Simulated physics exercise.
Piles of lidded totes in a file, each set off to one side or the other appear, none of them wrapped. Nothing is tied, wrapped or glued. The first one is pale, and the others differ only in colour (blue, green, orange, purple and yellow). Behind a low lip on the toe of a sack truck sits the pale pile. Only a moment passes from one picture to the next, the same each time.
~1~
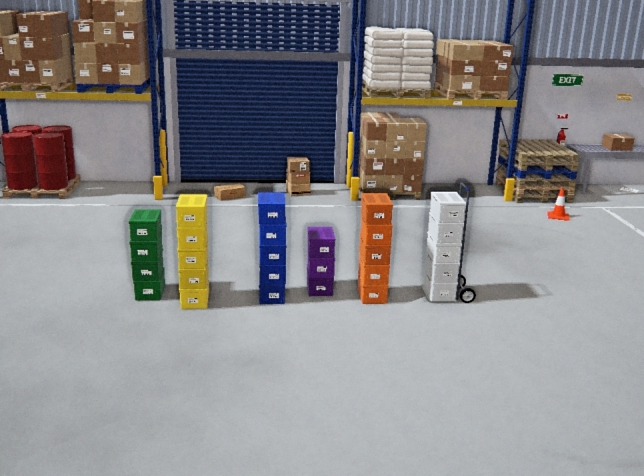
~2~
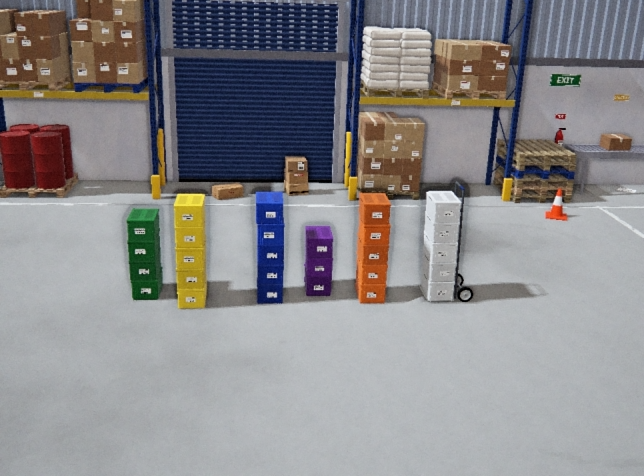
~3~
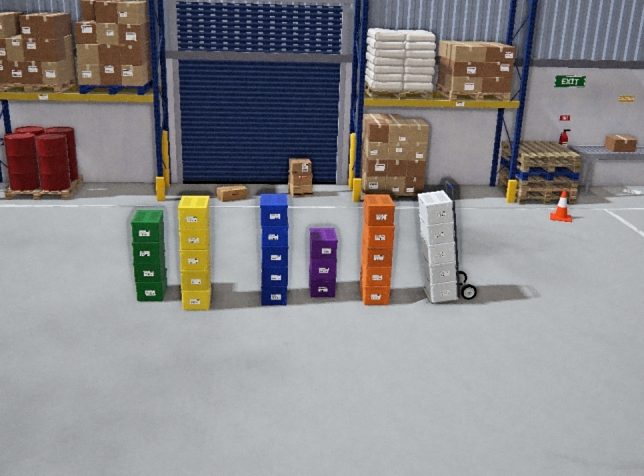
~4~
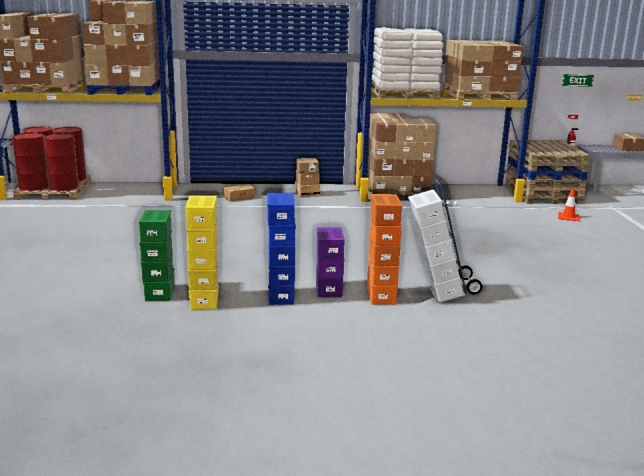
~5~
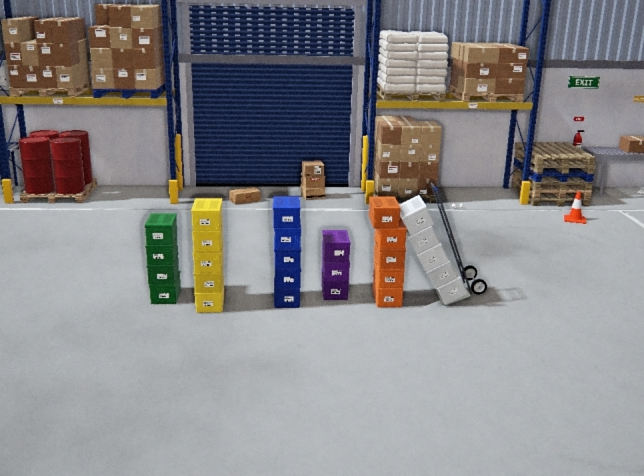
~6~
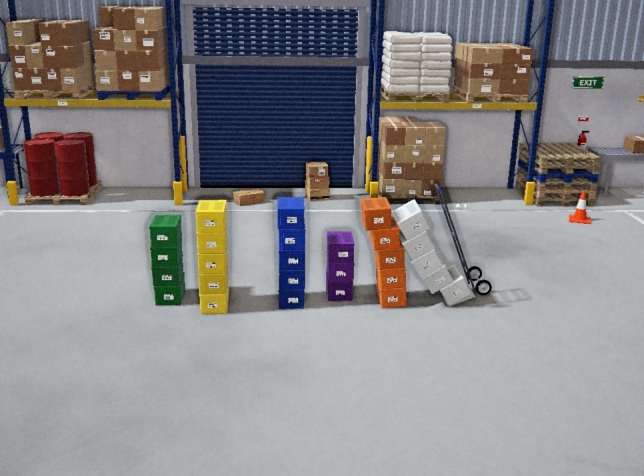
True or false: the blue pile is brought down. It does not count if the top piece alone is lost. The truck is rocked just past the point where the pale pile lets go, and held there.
True, it is brought down.
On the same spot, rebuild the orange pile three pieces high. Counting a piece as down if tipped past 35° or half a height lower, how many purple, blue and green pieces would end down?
Final down tally: Purple = 0; blue = 0; green = 0.
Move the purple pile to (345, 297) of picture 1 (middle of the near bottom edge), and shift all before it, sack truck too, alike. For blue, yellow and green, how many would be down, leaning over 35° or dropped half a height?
By my count it's blue 5, yellow 4, green 4.
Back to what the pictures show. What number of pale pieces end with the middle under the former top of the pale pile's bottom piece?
The answer is 3.
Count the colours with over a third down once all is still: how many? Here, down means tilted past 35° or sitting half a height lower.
5.
Shortly afterwards, 5 of the pale pile down; none of the 5 blue totes down (5 of 22 in all colours); top blue tote unmoved; top orange tote tilted clearly, about its own height lower.
Next, 5 of the pale pile down; 5 of the 5 blue totes down (12 of 22 in all colours); top blue tote tilted clearly, half its height lower; top purple tote tilted steeply, about its own height lower.
Some moments later, 5 of the pale pile down; 5 of the 5 blue totes down (20 of 22 in all colours); top blue tote tilted well over, some two heights lower; top orange tote upside down.
In the end, 5 of the pale pile down; 5 of the 5 blue totes down (20 of 22 in all colours); top blue tote tilted well over, some two heights lower; top purple tote upside down. From the last view, middles, top blue tote near (196, 252), top purple tote near (268, 259).
